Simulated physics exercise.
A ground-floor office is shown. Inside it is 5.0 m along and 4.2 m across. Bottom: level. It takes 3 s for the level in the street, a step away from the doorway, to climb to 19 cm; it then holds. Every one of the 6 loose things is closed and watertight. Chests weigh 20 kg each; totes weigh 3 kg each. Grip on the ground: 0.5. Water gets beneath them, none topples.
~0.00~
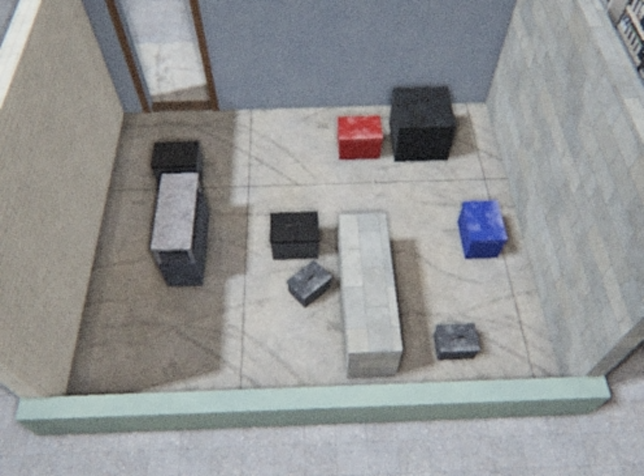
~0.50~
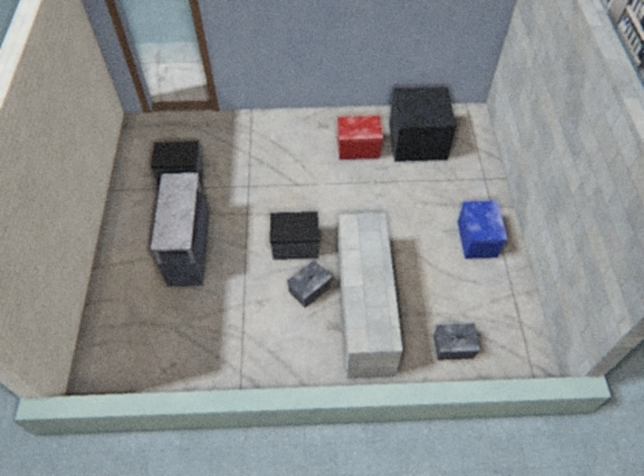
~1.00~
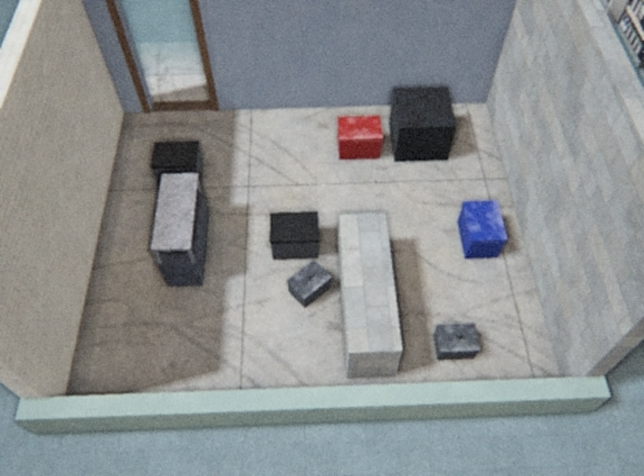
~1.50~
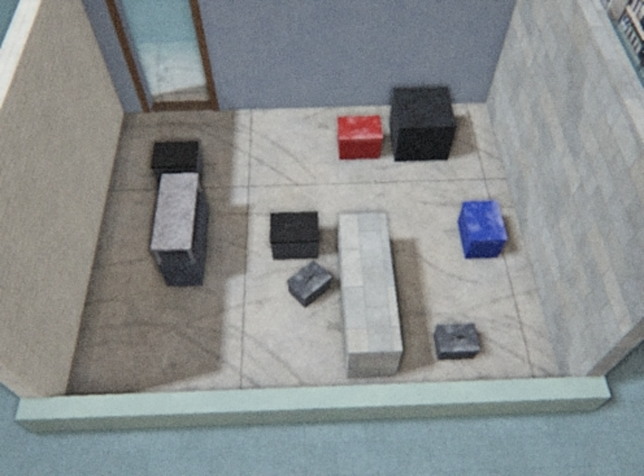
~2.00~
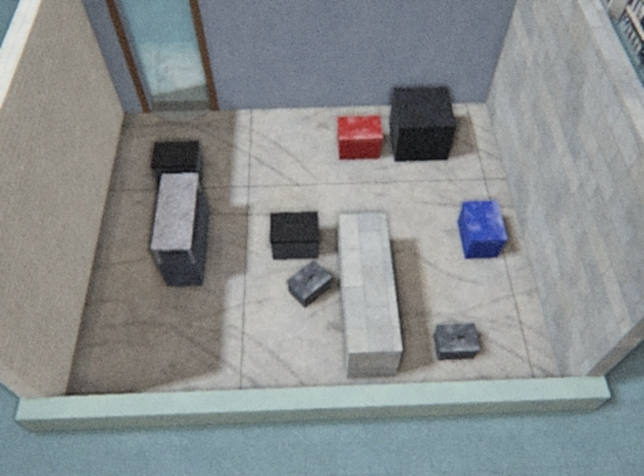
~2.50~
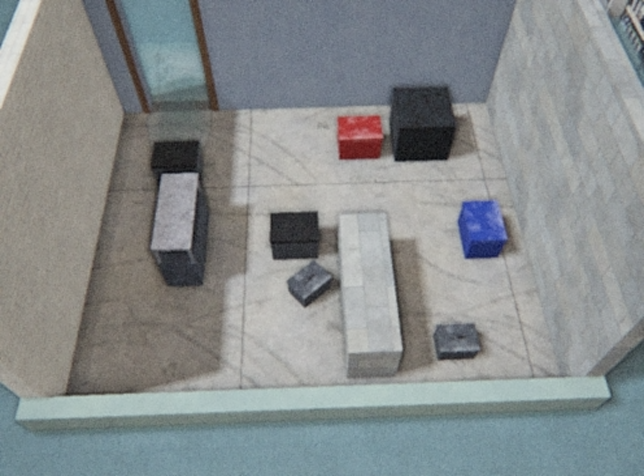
Ground-floor office with red, blue and dark chests standing still as water spreads outside and begins creeping in at the doorway.
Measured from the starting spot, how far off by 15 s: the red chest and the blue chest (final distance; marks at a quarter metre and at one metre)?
First the red chest, which remains in place, then the blue chest, which remains in place.
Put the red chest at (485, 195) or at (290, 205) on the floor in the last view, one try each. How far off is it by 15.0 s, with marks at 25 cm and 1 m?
The first time it hardly drifts, the second time it hardly drifts.
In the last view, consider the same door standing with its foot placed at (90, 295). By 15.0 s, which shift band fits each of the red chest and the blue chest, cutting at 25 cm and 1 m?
Result - red chest essentially stationary, blue chest essentially stationary.
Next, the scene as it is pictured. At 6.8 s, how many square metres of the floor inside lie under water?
I'd estimate close to 13 m2.
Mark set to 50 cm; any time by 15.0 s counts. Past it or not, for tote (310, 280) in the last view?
The answer here is bigger.
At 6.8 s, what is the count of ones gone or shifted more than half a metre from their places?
At that time I count 0.
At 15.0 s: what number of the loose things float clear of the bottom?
Tally: 2 of them.
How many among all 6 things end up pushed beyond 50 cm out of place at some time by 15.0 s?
All told, that gives 1.
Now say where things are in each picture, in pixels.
The red chest at (360, 127), on the bottom; the blue chest at (485, 220), on the bottom; 0.0 m2 under water; 0 of 6 have shifted, in the first frame.
The red chest at (360, 127) rests on the ground; the blue chest at (485, 220), on the bottom; water covers 0.0 m2; 0 of 6 have shifted, in the second frame.
The red chest at (360, 127), on the bottom; the blue chest at (485, 220) rests on the ground; water covers 0.0 m2; 0 of 6 have shifted, in the third frame.
The red chest at (360, 127) rests on the ground; the blue chest at (485, 220) rests on the ground; water covers 0.0 m2; 0 of 6 have shifted, in the fourth frame.
The red chest at (360, 127), on the bottom; the blue chest at (485, 220) rests on the ground; 0.1 m2 under water; 0 of 6 have shifted, in the fifth frame.
The red chest at (360, 127), on the bottom; the blue chest at (485, 220) rests on the ground; 0.6 m2 under water; 0 of 6 have shifted, in the sixth frame.
After 3.5 s the red chest is near (360, 127), 0.0 m from its start, aground; the blue chest is near (485, 220), 0.0 m from its start, aground; 0 afloat.
After 6.8 s the red chest is near (360, 127), 0.0 m from its start, aground; the blue chest is near (485, 220), 0.0 m from its start, aground; 0 afloat.
After 11.0 s the red chest is near (360, 127), 0.0 m from its start, aground; the blue chest is near (485, 220), 0.0 m from its start, aground; 2 afloat.
After 15.0 s the red chest is near (360, 127), 0.0 m from its start, aground; the blue chest is near (485, 220), 0.0 m from its start, aground; 2 afloat.
